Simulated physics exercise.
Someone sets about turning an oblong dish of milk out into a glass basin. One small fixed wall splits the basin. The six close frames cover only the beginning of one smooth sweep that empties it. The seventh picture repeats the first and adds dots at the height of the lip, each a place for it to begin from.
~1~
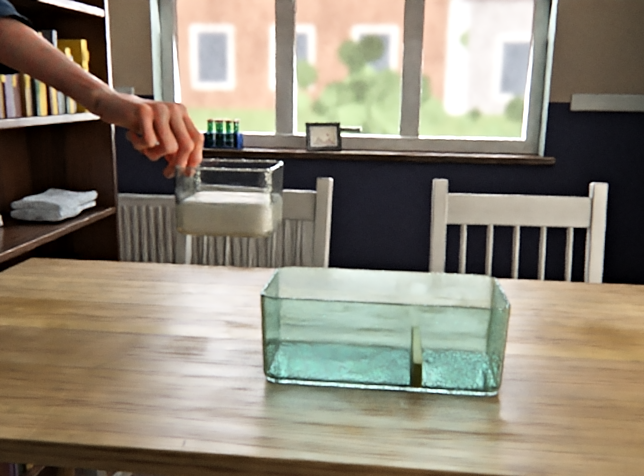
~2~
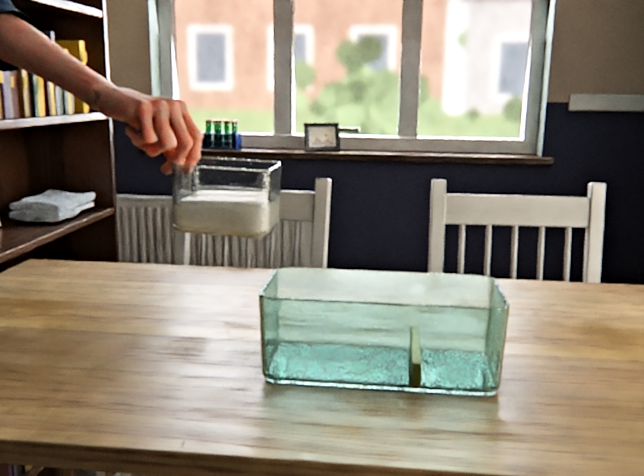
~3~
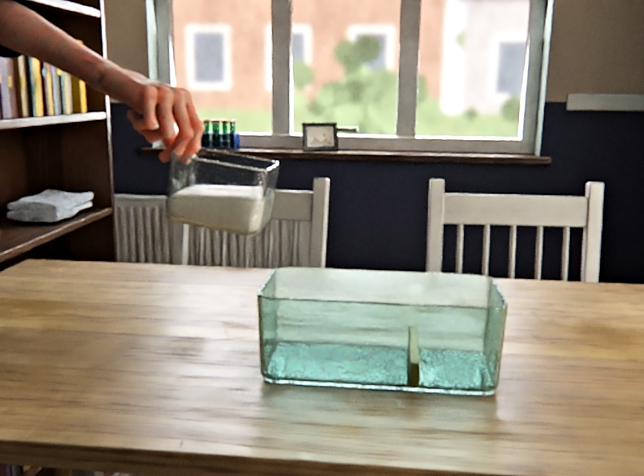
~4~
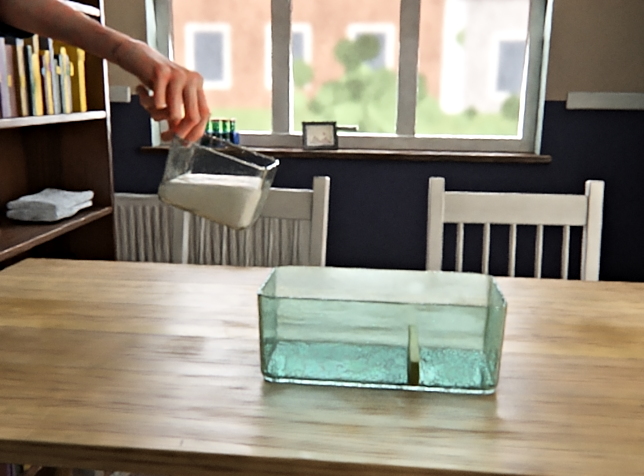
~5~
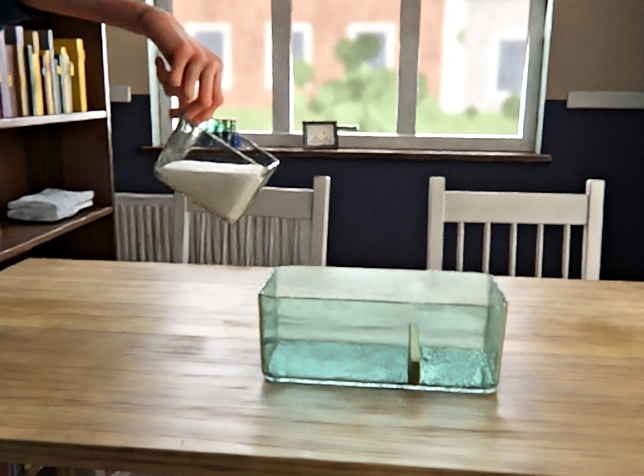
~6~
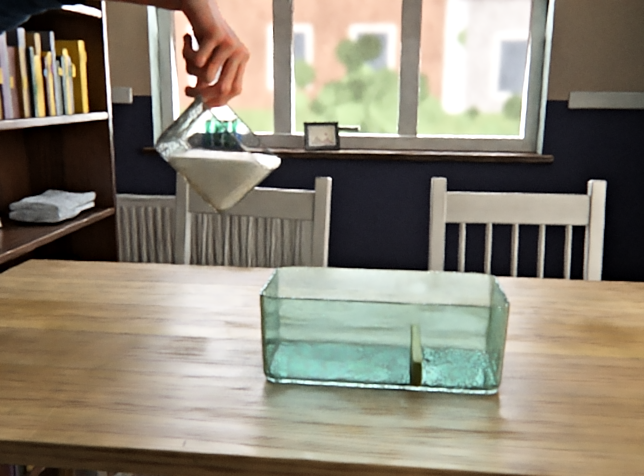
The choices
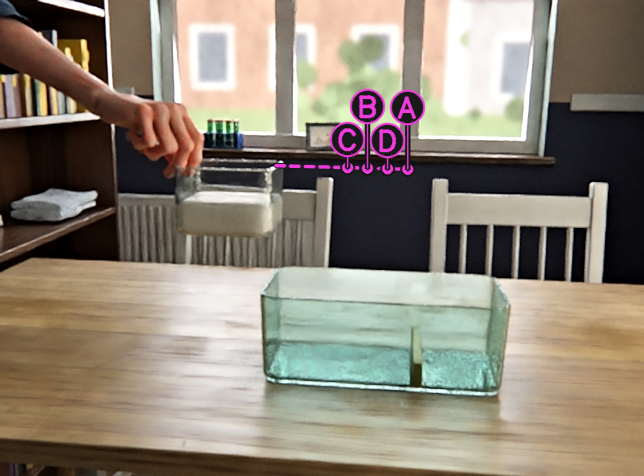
A hand held a clear glass dish of milk above and to the left of a greenish glass basin on a wooden table, then gradually tilted it steeply to the right.
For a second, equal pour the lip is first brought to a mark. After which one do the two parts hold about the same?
Choose C.
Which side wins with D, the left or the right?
More ends on the right.
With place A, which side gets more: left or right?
More ends on the right.
In magenta, A at (407, 169); B at (367, 168); C at (347, 167); D at (387, 168).
With A, about 12 % ends left of the wall and 87 % right of it.
With B, about 16 % ends left of the wall and 82 % right of it.
With C, about 54 % ends left of the wall and 44 % right of it.
With D, about 11 % ends left of the wall and 87 % right of it.
